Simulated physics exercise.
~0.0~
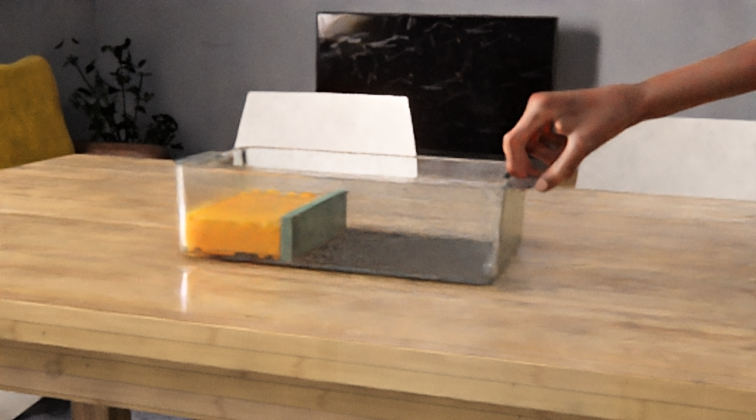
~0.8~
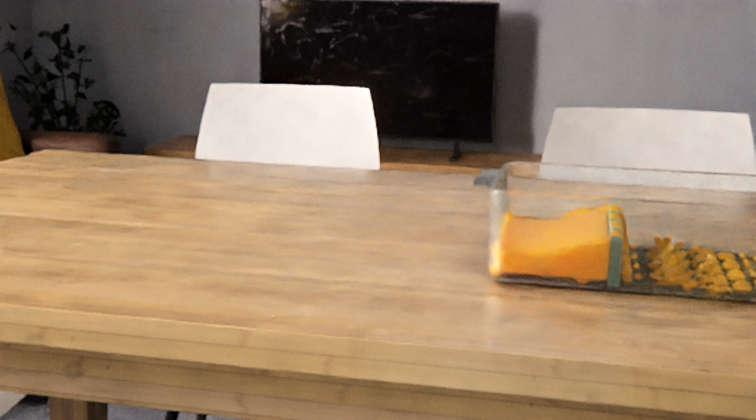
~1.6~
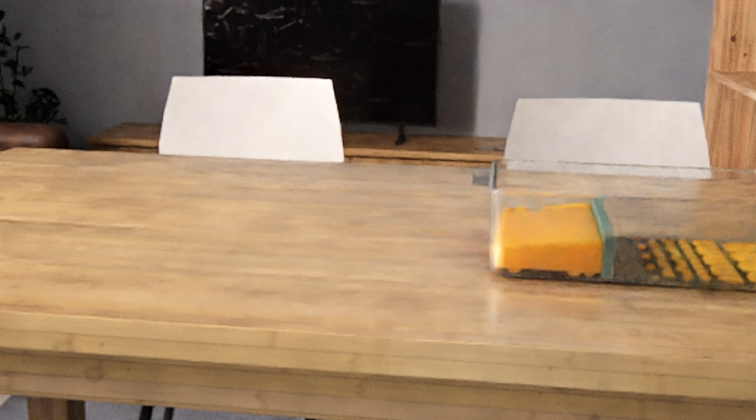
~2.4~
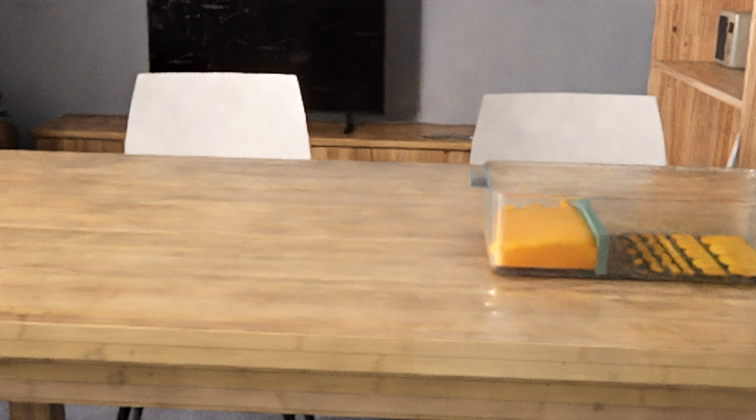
A clear tub slides right across the table, and some orange juice ends up beyond its divider.
